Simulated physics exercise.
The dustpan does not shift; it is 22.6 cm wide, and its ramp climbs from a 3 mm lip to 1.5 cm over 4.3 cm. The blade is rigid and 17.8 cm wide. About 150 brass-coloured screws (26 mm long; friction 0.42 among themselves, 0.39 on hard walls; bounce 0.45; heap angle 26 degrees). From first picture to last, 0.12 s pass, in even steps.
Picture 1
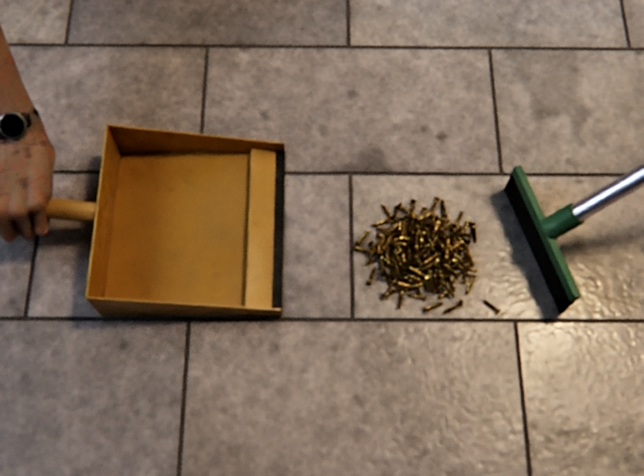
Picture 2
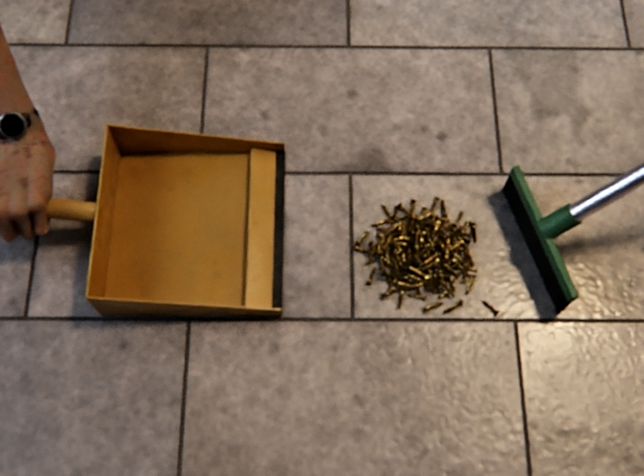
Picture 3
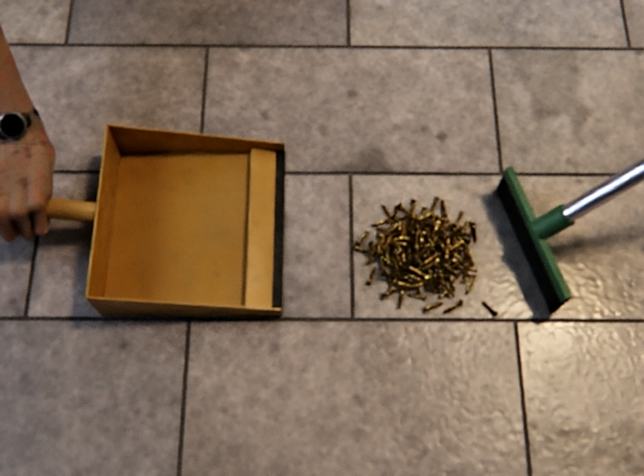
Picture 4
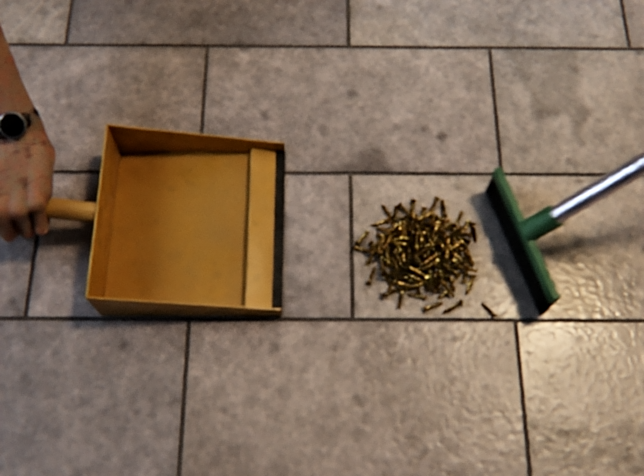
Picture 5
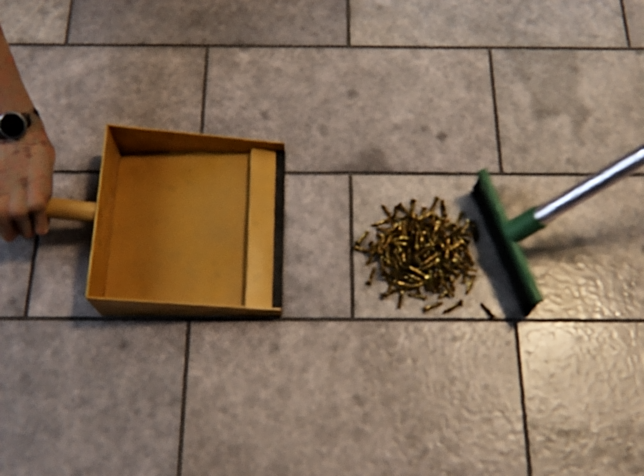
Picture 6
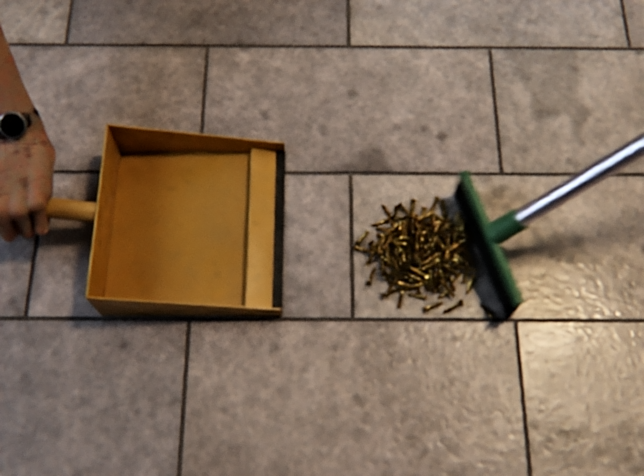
Green squeegee-like blade sliding slowly left to the edge of a brass-coloured screw pile while a hand holds a yellow dustpan still.
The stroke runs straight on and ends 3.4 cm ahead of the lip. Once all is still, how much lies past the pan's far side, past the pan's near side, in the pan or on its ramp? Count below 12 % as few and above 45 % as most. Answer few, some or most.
Far side: Few, near side: Some, pan: Some.
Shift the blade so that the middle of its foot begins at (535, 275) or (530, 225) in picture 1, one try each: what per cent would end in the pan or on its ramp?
Some 20 and 20 per cent.
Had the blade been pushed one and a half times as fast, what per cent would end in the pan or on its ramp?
Then about 50 per cent.
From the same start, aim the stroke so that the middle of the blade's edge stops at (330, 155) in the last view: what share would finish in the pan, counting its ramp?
Some 0 per cent.
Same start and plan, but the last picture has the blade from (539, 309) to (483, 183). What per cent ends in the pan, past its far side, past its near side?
Pan 10, far 0, near 30.
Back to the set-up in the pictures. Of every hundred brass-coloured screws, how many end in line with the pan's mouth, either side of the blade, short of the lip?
Some 55 per cent.
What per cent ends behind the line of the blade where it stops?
About 0 per cent.
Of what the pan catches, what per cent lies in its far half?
Roughly 10 per cent.
Then, 0.11 s after the last picture, middle of the blade 15 cm from the lip; 0 % over the lip, far side 0 %, near side 5 %.
Then, 0.19 s after the last picture, middle of the blade 8 cm from the lip; 0 % over the lip, far side 0 %, near side 15 %.
Then, 0.40 s after the last picture, middle of the blade 6 cm from the lip; 30 % over the lip, far side 0 %, near side 20 %.
In the end, far side 0 %, near side 20 %, pan 25 %, in front of the lip or behind the blade 55 %.
